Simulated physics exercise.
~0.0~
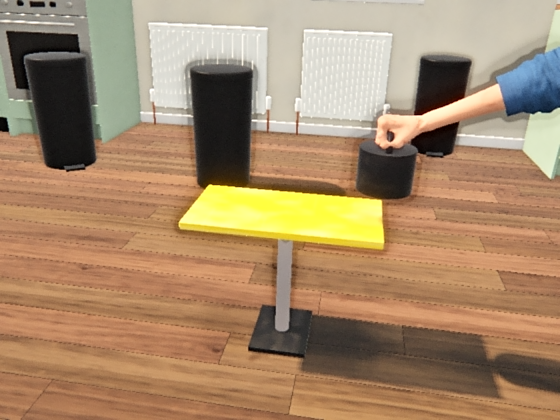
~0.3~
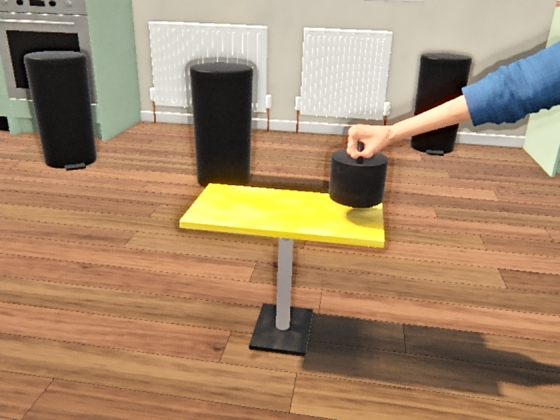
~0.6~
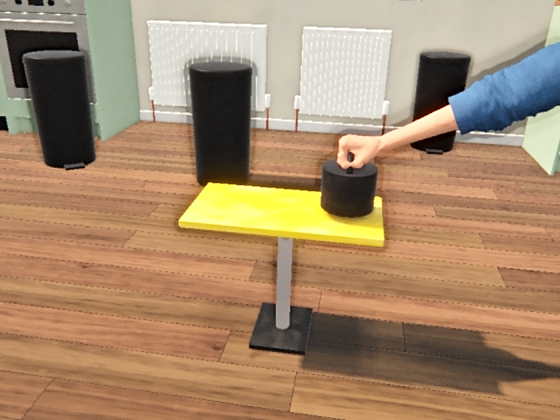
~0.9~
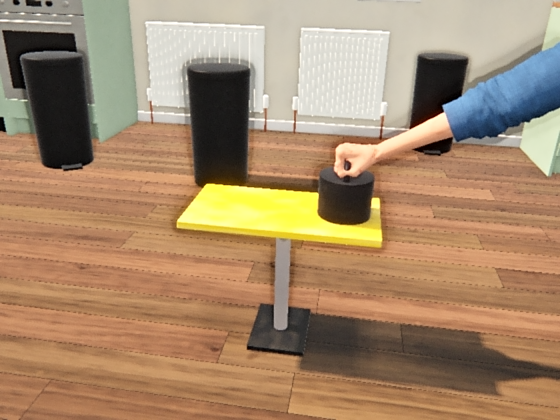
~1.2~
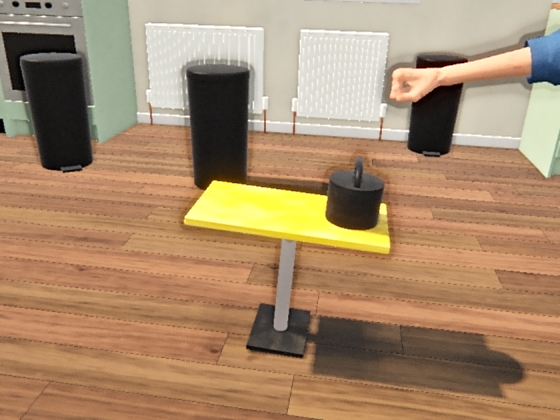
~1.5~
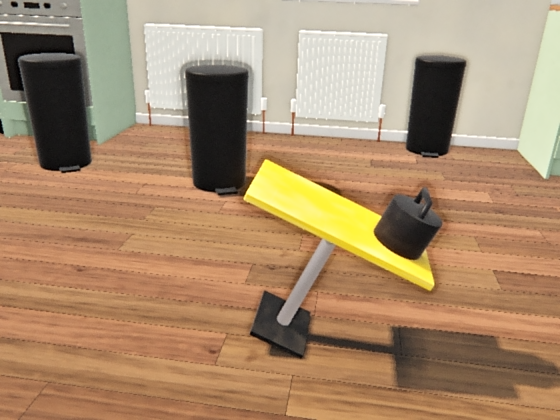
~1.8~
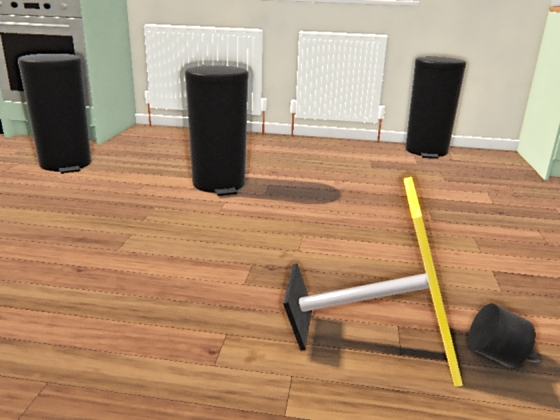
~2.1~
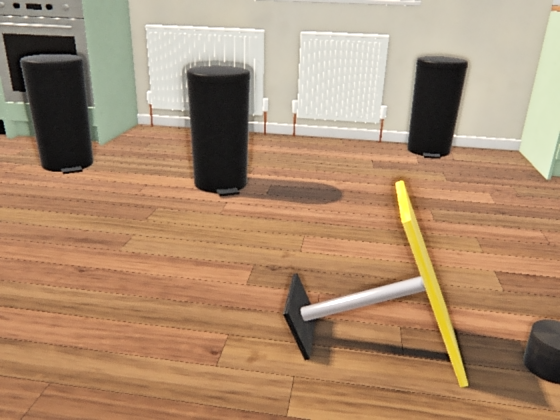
In a kitchen with a wooden floor, a hand set a round black object with a handle near the right end of a yellow-topped stand and let go, and the stand tipped over to the right, spilling the object onto the floor.
